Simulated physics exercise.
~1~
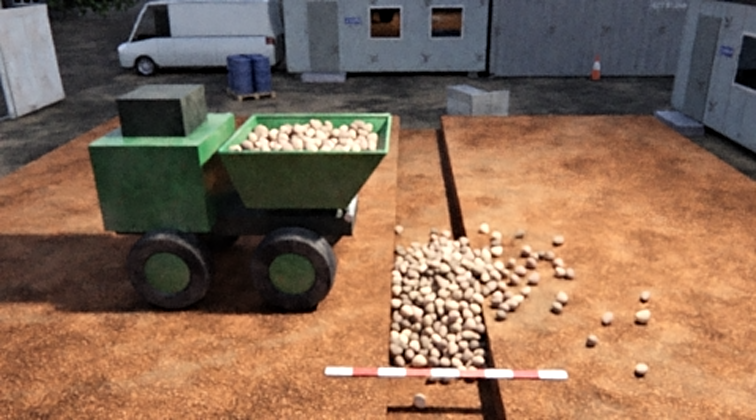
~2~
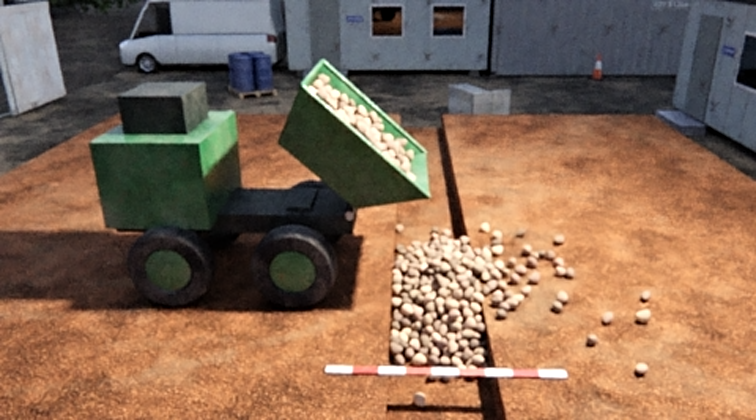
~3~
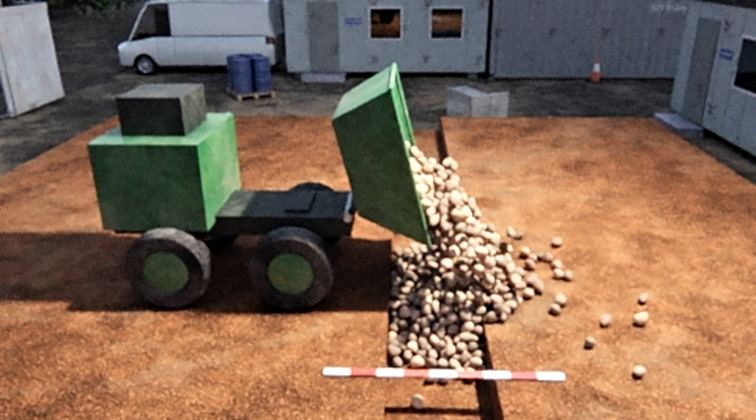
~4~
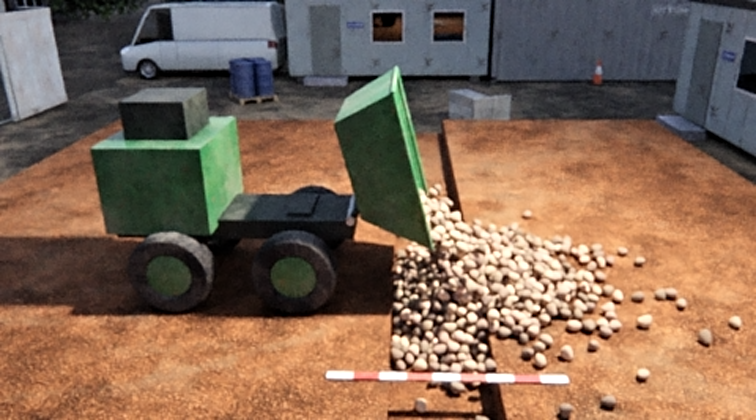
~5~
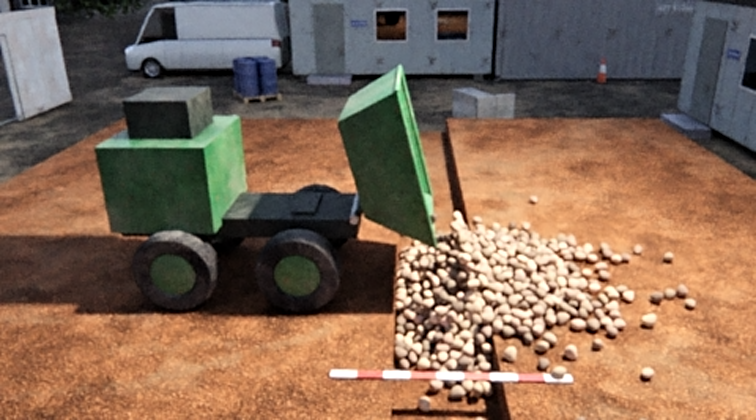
The clip opens on a small green dumper standing on reddish-brown ground, its raised-edged skip full of pale rounded stones, with a heap of similar stones already filling part of a trench in front. A red and white striped staff lies nearby, and a white van and grey cabins stand behind. The skip tips up to the right while its load stays inside. It swings steeper, and stones pour from its lower edge onto the heap. They spread rightward across the trench and onto the far ground. Finally the skip stays steeply raised above a broad, settled pile.
